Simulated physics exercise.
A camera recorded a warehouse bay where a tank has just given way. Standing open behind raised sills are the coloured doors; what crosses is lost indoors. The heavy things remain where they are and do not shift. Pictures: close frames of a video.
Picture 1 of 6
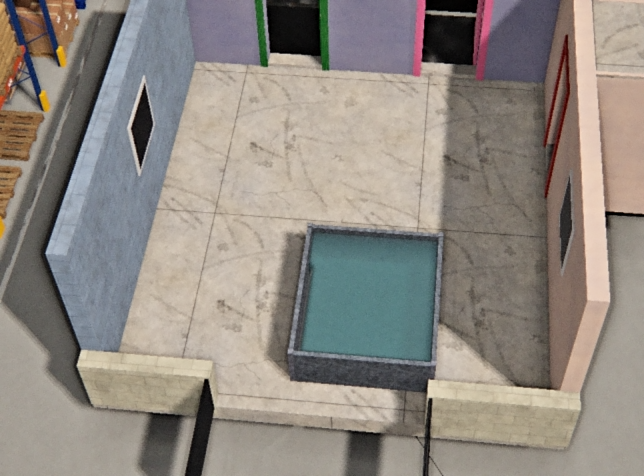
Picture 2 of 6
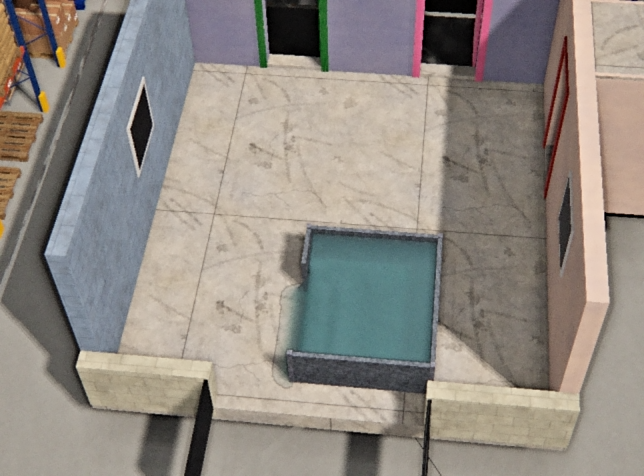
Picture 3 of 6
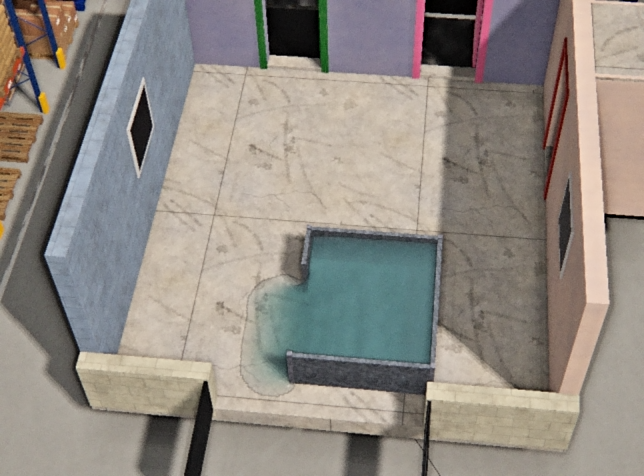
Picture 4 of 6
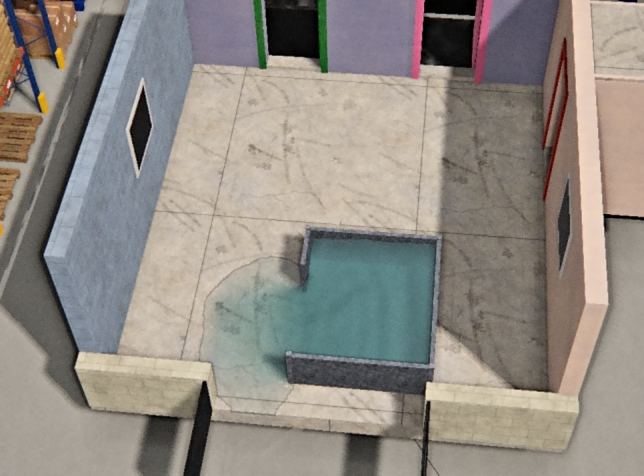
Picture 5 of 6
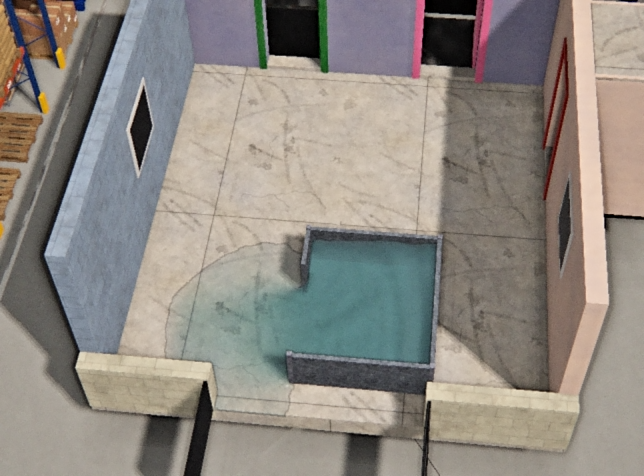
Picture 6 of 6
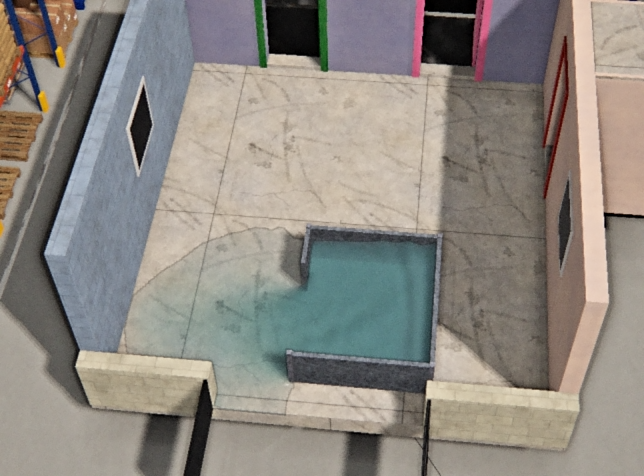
To begin with, still teal water fills a square, low-walled tank on the pale floor of a walled bay. Then a gap opens in the tank's left side and water pours out through it. The water spreads leftward across the floor in a widening, thin, rounded sheet, reaching close to the blue wall.
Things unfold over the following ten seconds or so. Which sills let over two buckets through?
Outcome: Green door: Above two buckets; pink door: Up to two buckets; red door: Up to two buckets.
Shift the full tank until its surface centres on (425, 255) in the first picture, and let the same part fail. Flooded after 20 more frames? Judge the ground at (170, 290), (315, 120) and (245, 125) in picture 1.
First one gets inundated, next one stays unwetted, last one gets inundated.
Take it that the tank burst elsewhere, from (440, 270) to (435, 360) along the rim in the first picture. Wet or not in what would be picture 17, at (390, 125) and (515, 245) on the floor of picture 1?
Respectively, left dry and inundated.
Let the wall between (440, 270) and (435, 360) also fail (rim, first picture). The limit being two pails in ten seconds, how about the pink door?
The pink one tops the limit.
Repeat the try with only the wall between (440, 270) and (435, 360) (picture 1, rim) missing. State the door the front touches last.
Answer: The green-painted one.
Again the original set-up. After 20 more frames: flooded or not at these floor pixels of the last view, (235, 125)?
That spot will be soaked.
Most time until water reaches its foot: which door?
I pick the one in red.
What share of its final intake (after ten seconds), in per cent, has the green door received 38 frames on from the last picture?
Result: 70 % of the ten-second total.
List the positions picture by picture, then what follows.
The first picture shows still water in the water tank at (369, 295).
In the second picture, the front is at a hidden place, out from the gap at (301, 327).
In the third picture, the front is at (274, 283), out from the gap at (301, 329).
In the fourth picture, water pours out at (300, 329) and has run to (215, 297).
In the fifth picture, water pours out at (300, 329) and has run to (181, 297).
In the sixth picture, the front is at (136, 303), out from the gap at (300, 328).
A moment on, water covers 20 % of the floor; the green door not reached, the pink door not reached, the red door not reached.
Next, water covers 20 % of the floor; the green door not reached, the pink door not reached, the red door not reached.
Then, water covers 45 % of the floor; the green door wet at the sill, nothing in, the pink door not reached, the red door not reached.
Later, water covers 65 % of the floor; the green door over two buckets in, the pink door wet at the sill, nothing in, the red door not reached.
In the end, water covers 90 % of the floor; the green door far over two buckets in, the pink door wet at the sill, nothing in, the red door wet at the sill, nothing in.
